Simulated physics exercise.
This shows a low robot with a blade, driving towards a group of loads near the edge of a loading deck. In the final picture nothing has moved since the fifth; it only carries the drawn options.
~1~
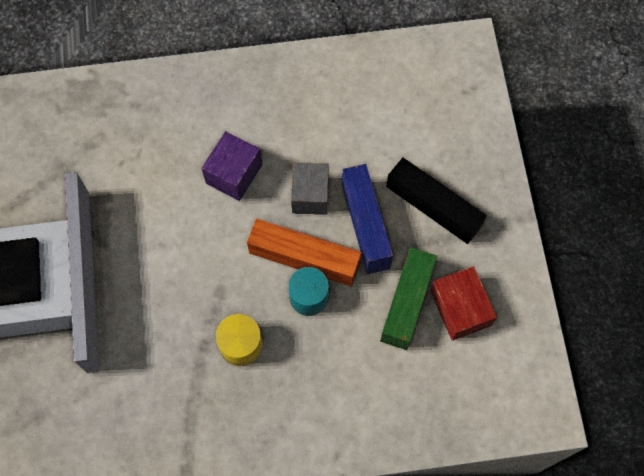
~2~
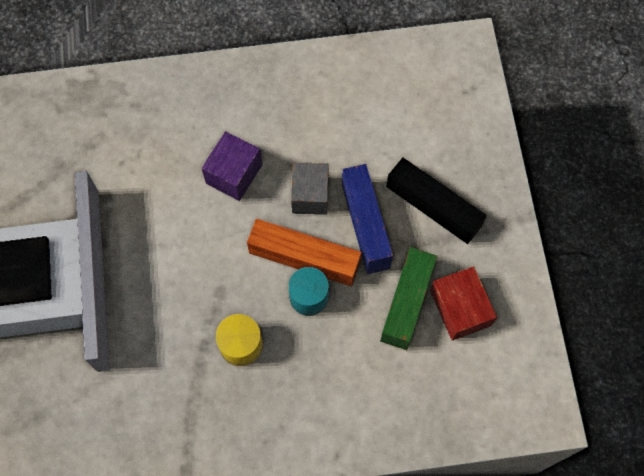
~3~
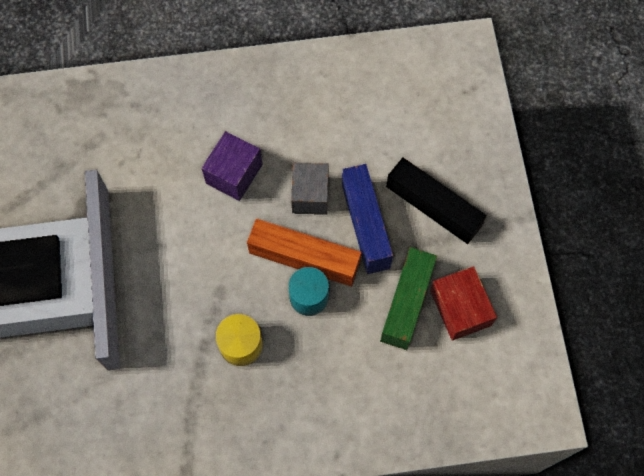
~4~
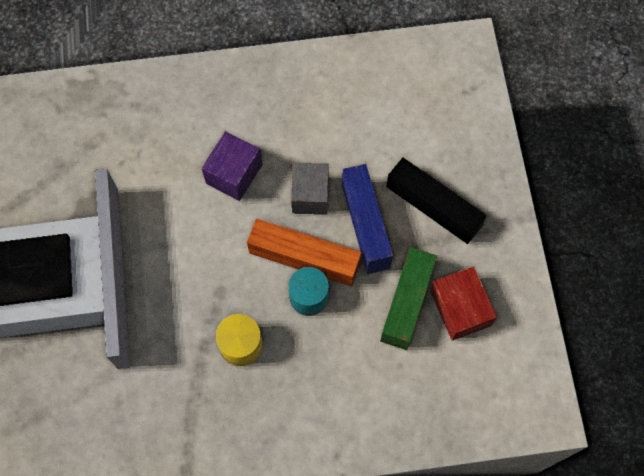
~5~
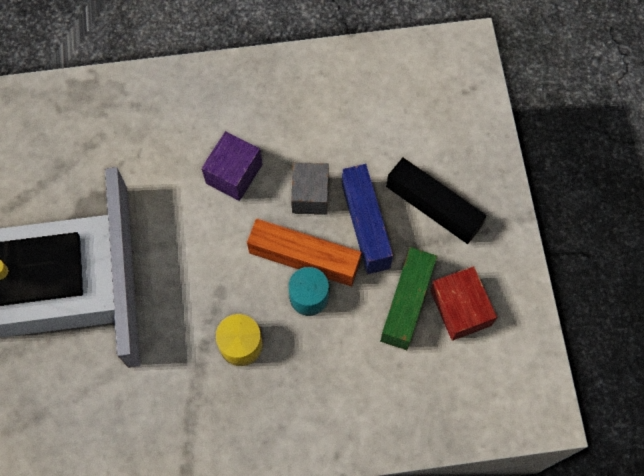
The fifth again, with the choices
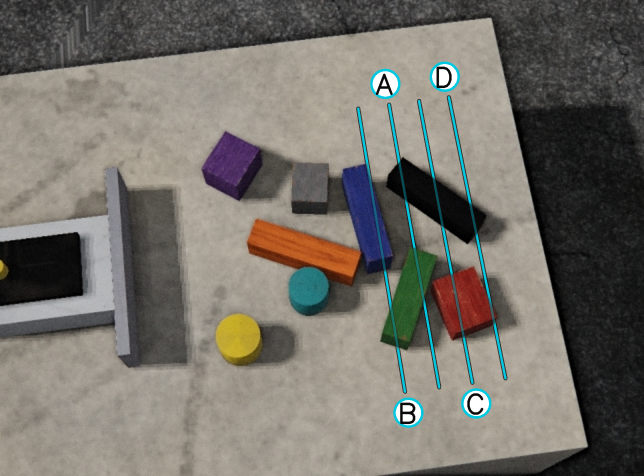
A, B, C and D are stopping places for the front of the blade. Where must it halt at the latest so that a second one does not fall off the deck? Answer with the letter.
Line C.
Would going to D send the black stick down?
By then, yes.
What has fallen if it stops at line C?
The red crate.
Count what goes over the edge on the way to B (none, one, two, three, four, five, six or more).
By then, none.
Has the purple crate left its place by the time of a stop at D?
By then, yes.
On the marked copy, A at (413, 239); B at (380, 243); C at (444, 235); D at (476, 231).
Taking C. A third of the way, robot (161, 252); yellow canister (277, 335); purple crate (262, 156).
Two thirds of the way, robot (278, 238); red crate (484, 307); black stick (447, 196).
When it is over, robot (371, 226); red crate over the edge; black stick (521, 183); one fallen.
As for the rest, A is within the limit but short; B is within the limit but short; D drops three.
